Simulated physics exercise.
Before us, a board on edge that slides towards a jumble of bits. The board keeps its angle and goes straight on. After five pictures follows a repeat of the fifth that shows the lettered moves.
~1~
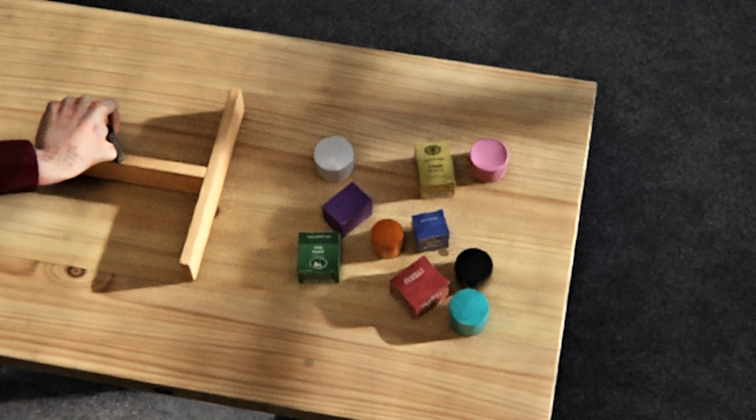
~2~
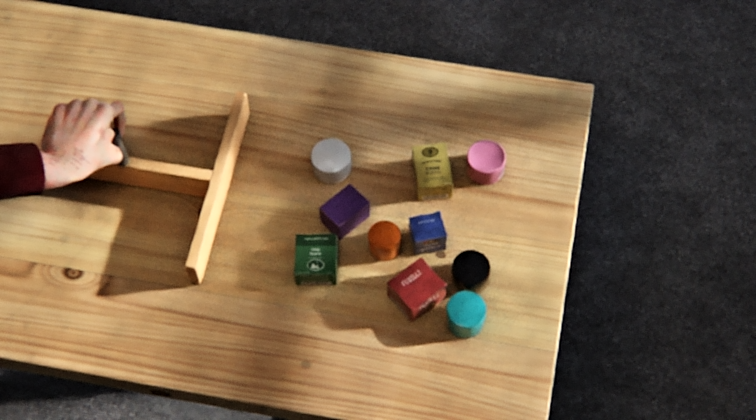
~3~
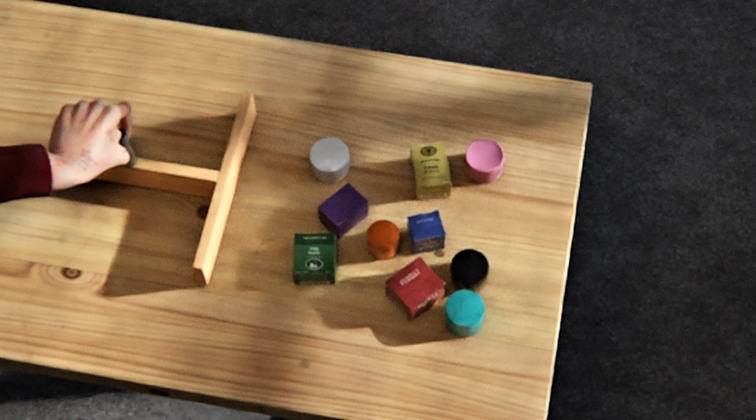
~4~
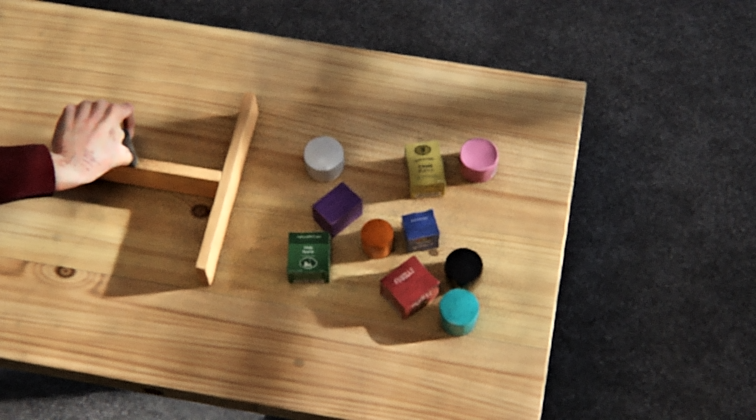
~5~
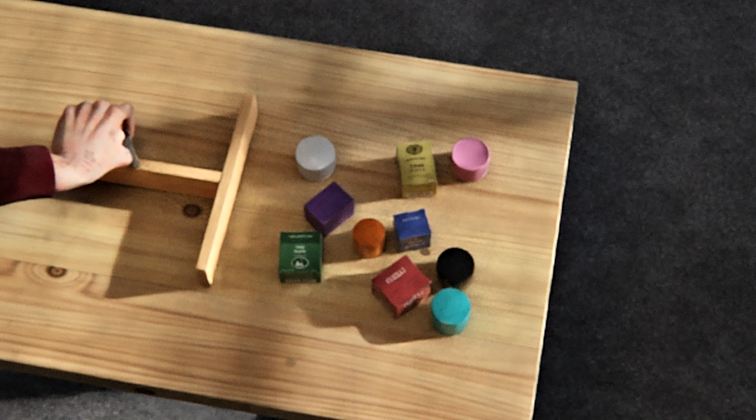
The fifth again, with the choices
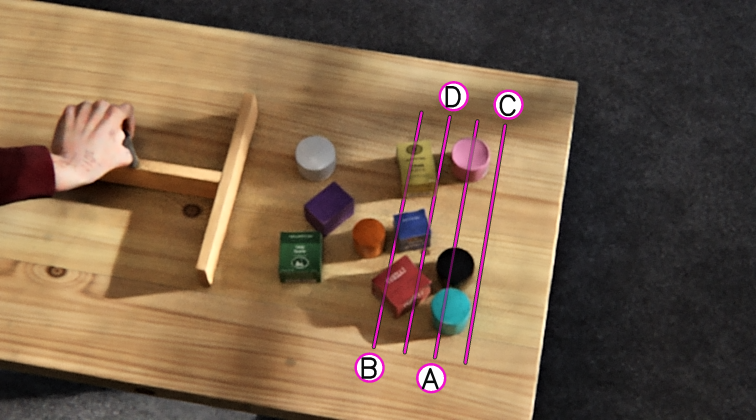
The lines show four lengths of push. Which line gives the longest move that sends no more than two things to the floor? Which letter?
It can go as far as C.
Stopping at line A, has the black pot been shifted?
Yes.
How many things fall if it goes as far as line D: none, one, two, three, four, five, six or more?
By then, none.
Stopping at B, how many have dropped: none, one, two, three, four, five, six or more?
The count is none.
On the marked copy, A at (457, 234); B at (399, 224); C at (486, 238); D at (428, 229).
Taking C. A third of the way, board (318, 193); white pot (355, 165); green box (333, 263).
Two thirds of the way, board (411, 208); turquoise pot (493, 334); pink tub (517, 159).
When it is over, board (483, 219); black pot over the edge; pink tub over the edge; two fallen.
As for the rest, A is within the limit but short; B is within the limit but short; D is within the limit but short.
